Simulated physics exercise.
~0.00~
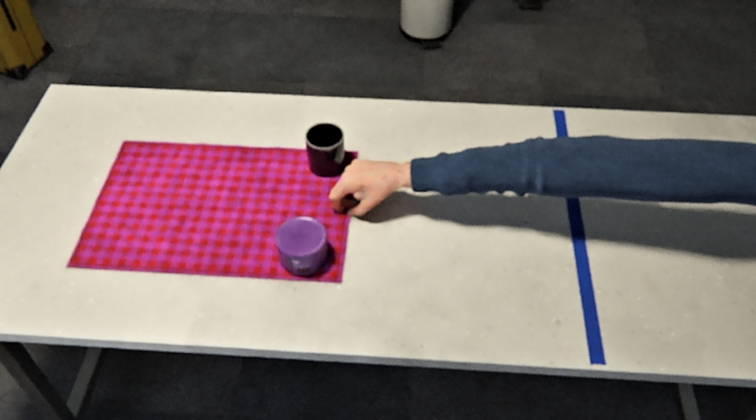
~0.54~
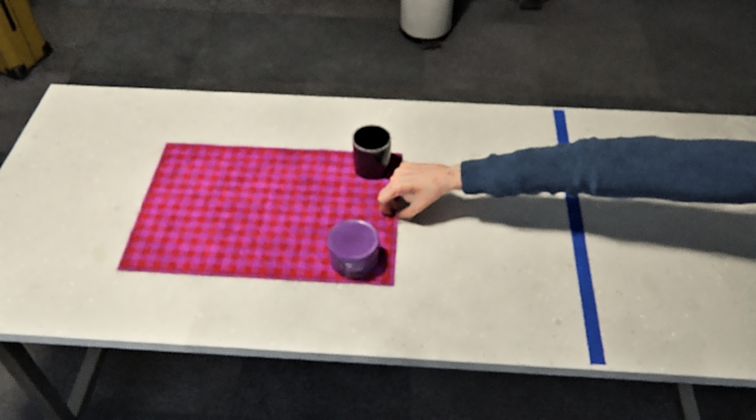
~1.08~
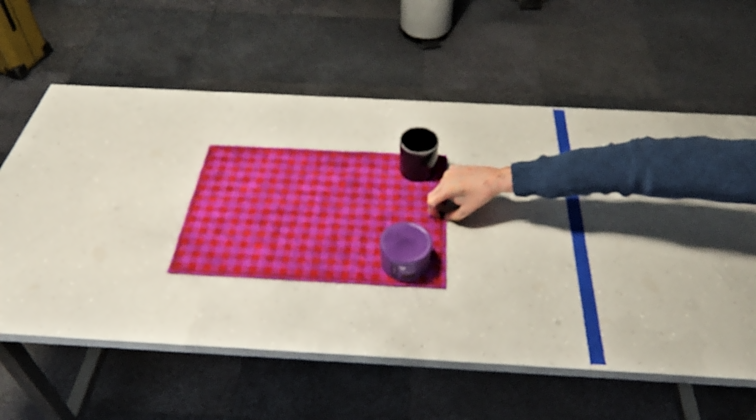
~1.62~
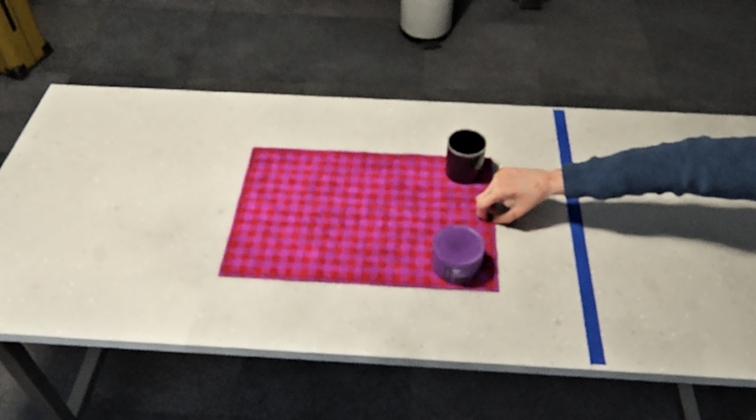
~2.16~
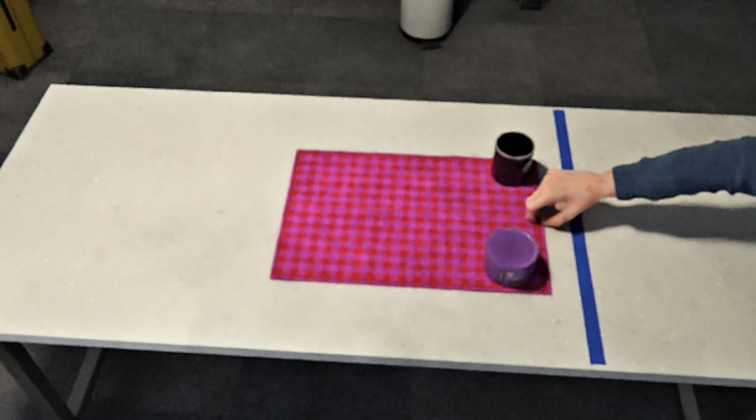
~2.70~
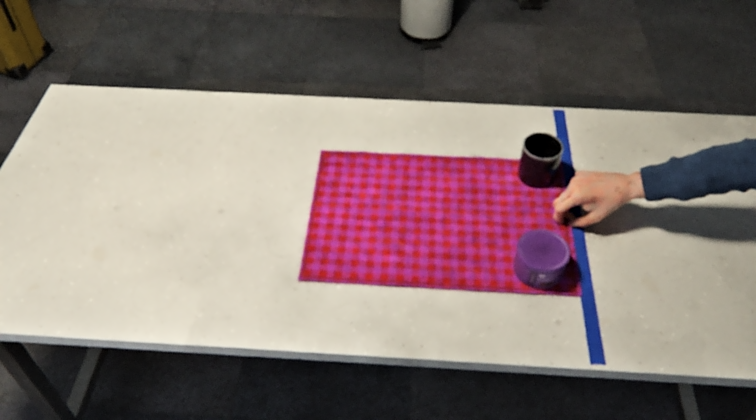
On a white desk, a hand pulled a red checked cloth steadily to the right, carrying a black mug and a purple tub along, until its edge reached the blue tape, with both still sitting on the cloth.
